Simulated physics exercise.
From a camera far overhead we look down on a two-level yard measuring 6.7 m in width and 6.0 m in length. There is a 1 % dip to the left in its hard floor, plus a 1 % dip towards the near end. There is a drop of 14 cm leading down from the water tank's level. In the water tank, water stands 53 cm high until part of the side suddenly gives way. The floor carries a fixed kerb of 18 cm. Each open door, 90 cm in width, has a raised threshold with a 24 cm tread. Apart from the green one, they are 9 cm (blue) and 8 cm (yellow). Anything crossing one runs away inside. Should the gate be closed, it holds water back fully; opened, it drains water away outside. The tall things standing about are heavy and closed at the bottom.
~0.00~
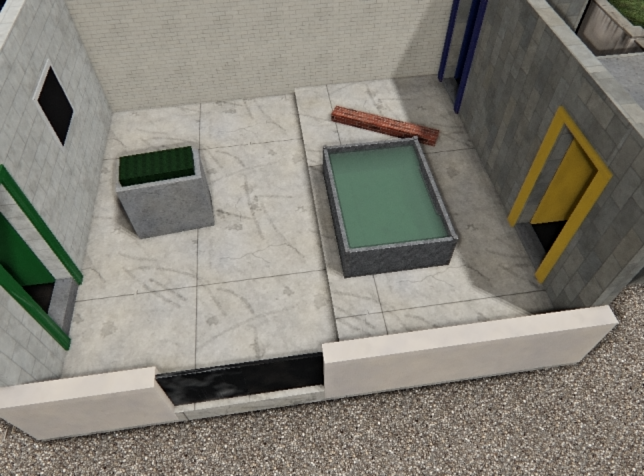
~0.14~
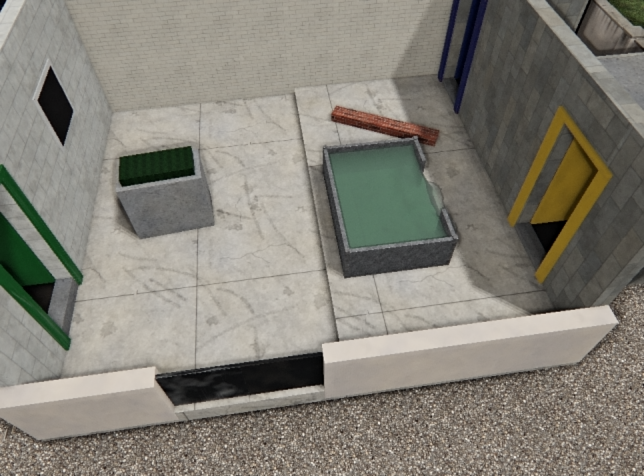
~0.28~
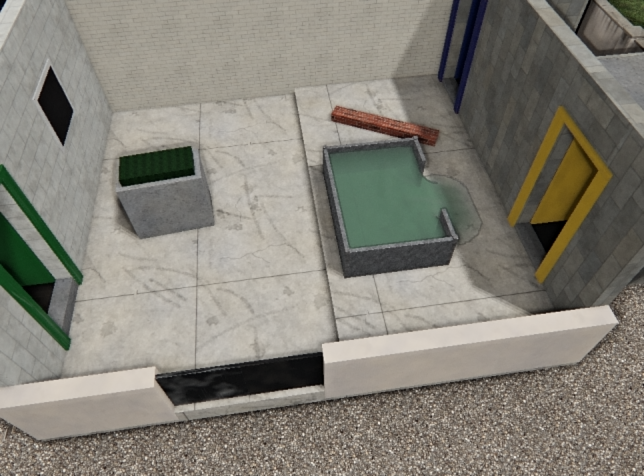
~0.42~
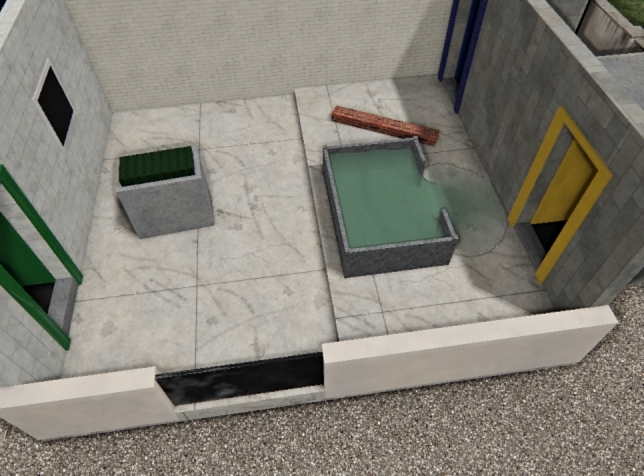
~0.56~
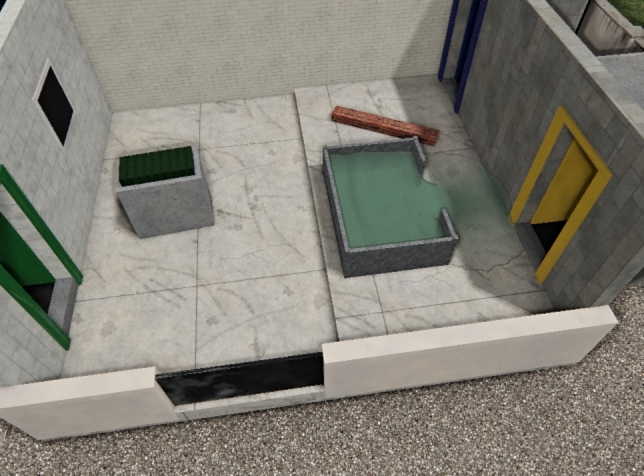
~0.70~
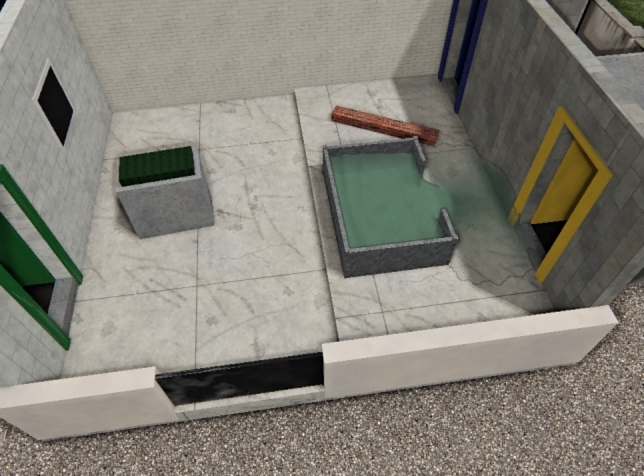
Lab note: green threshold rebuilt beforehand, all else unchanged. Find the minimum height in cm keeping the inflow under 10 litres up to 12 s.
Minimum height: About 7 cm.
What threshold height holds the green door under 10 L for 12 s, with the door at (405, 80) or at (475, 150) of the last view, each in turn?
14.5 and 13.5 cm.
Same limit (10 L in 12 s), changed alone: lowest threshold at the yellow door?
Yellow - roughly 20 cm.
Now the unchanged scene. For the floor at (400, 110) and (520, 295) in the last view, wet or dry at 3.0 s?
First spot awash, second spot awash.
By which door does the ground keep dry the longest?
The green one comes last.
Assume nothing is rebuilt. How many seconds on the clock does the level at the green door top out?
The level tops out around 11.0 s.
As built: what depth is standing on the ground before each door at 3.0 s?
Before blue it's 7 cm, before yellow 13 cm, before green 0 cm.
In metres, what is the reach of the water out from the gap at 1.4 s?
I make it some 2.8 m.
After 1.4 s water covers 10 % of the floor, deepest (36 cm) near (490, 205); it has not reached the green door.
After 3.0 s water covers 30 % of the floor, deepest (22 cm) near (539, 337); it has not reached the green door.
After 12.0 s water covers 85 % of the floor, deepest (12 cm) near (58, 397); 9 cm at the green door, 0 litres in over its 22 cm threshold.
At the green door as built, the water arrived by 5.7 s and peaked near 11 cm at 11.0 s.
With a threshold of 6 cm, 23 litres would have come in within the 12 s; with 8.5 cm, 3 litres. So under 10 litres takes about 7 cm.
